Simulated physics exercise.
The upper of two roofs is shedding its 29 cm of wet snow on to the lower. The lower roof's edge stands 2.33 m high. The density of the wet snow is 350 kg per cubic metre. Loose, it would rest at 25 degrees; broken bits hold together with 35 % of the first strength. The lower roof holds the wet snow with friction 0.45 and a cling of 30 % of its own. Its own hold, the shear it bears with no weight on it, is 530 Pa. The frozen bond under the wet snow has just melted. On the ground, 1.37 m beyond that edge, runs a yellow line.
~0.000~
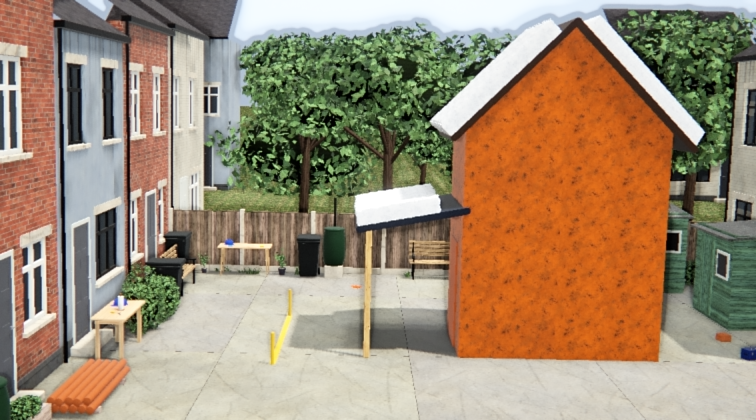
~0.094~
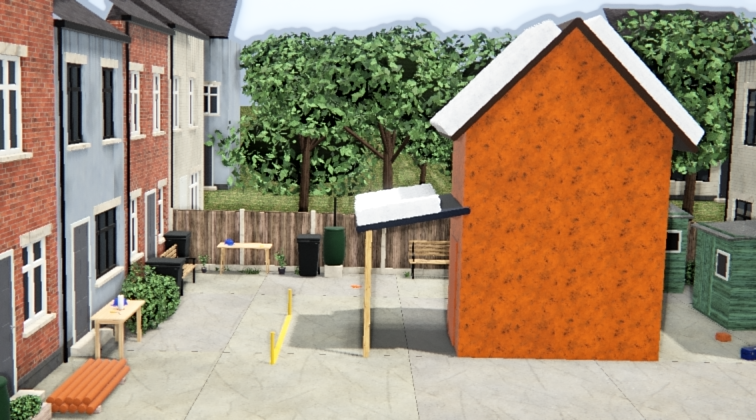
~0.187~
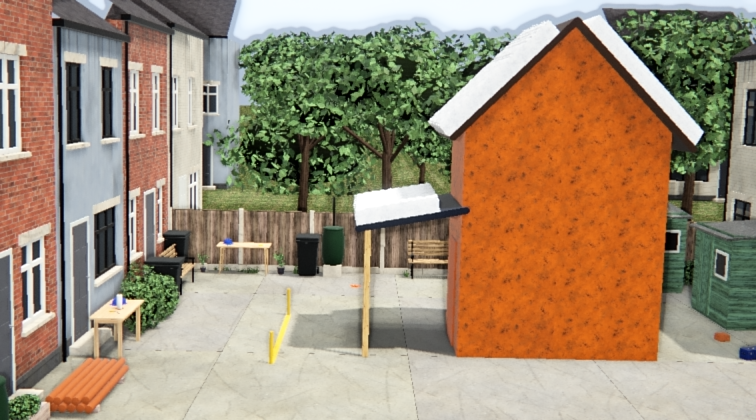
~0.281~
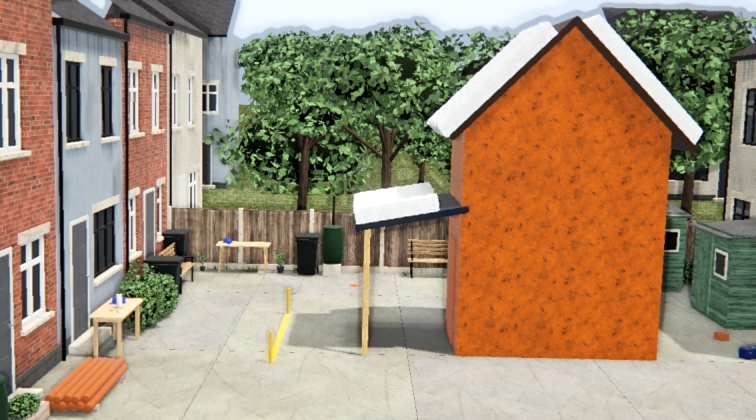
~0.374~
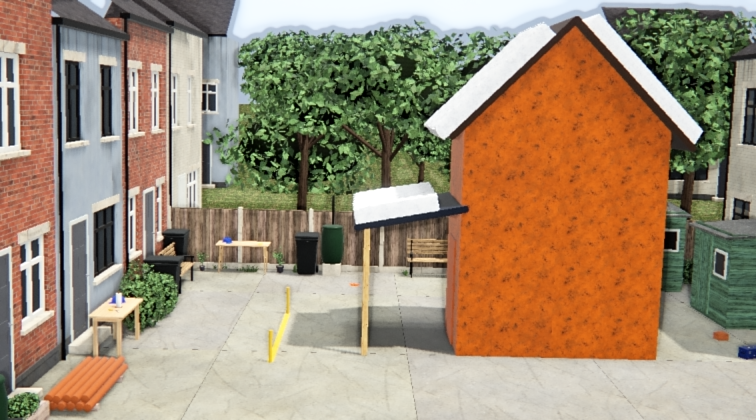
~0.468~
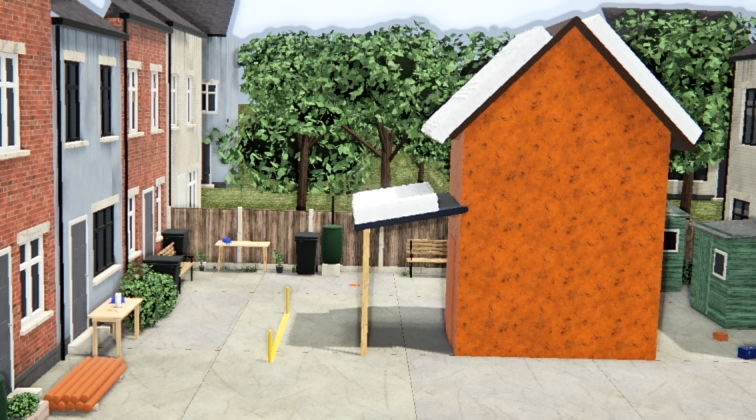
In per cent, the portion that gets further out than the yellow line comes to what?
Close to 18 per cent.
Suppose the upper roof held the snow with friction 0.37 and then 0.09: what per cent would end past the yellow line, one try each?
In that order: 40 %, 50 %.
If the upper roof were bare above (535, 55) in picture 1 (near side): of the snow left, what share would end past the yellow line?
It would be near 8 %.
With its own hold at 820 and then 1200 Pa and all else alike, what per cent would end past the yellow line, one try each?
In turn about 5 %, 0 %.
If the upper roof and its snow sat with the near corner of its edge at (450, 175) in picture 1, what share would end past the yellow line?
It would be near 0 %.
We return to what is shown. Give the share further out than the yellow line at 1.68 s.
Some 0 per cent.
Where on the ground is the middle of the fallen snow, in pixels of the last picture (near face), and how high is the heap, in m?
Around (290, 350); it stands about 0.3 m.
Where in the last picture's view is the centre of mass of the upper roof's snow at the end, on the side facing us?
Around (333, 286).
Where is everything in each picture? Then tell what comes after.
In the first frame, foremost bit of the wet snow at (450, 126).
In the second frame, foremost bit of the wet snow at (449, 126), its middle shifted 8 mm.
In the third frame, foremost bit of the wet snow at (448, 125), its middle shifted 2.9 cm.
In the fourth frame, foremost bit of the wet snow at (446, 127), its middle shifted 6.6 cm, 3 % of it past the upper edge, in one piece.
In the fifth frame, foremost bit of the wet snow at (443, 126), its middle shifted 12 cm, 5 % of it past the upper edge, in one piece.
In the sixth frame, foremost bit of the wet snow at (439, 123), its middle shifted 19 cm, 8 % of it past the upper edge, cracking.
After 1.02 s, none is below the lower edge and 0 % is past the line.
After 1.68 s, none is below the lower edge and 0 % is past the line.
After 2.34 s, 21 % is below the lower edge and 0 % is past the line.
After 3.00 s, 46 % is below the lower edge and 16 % is past the line.
After 4.50 s, 52 % is below the lower edge and 18 % is past the line.
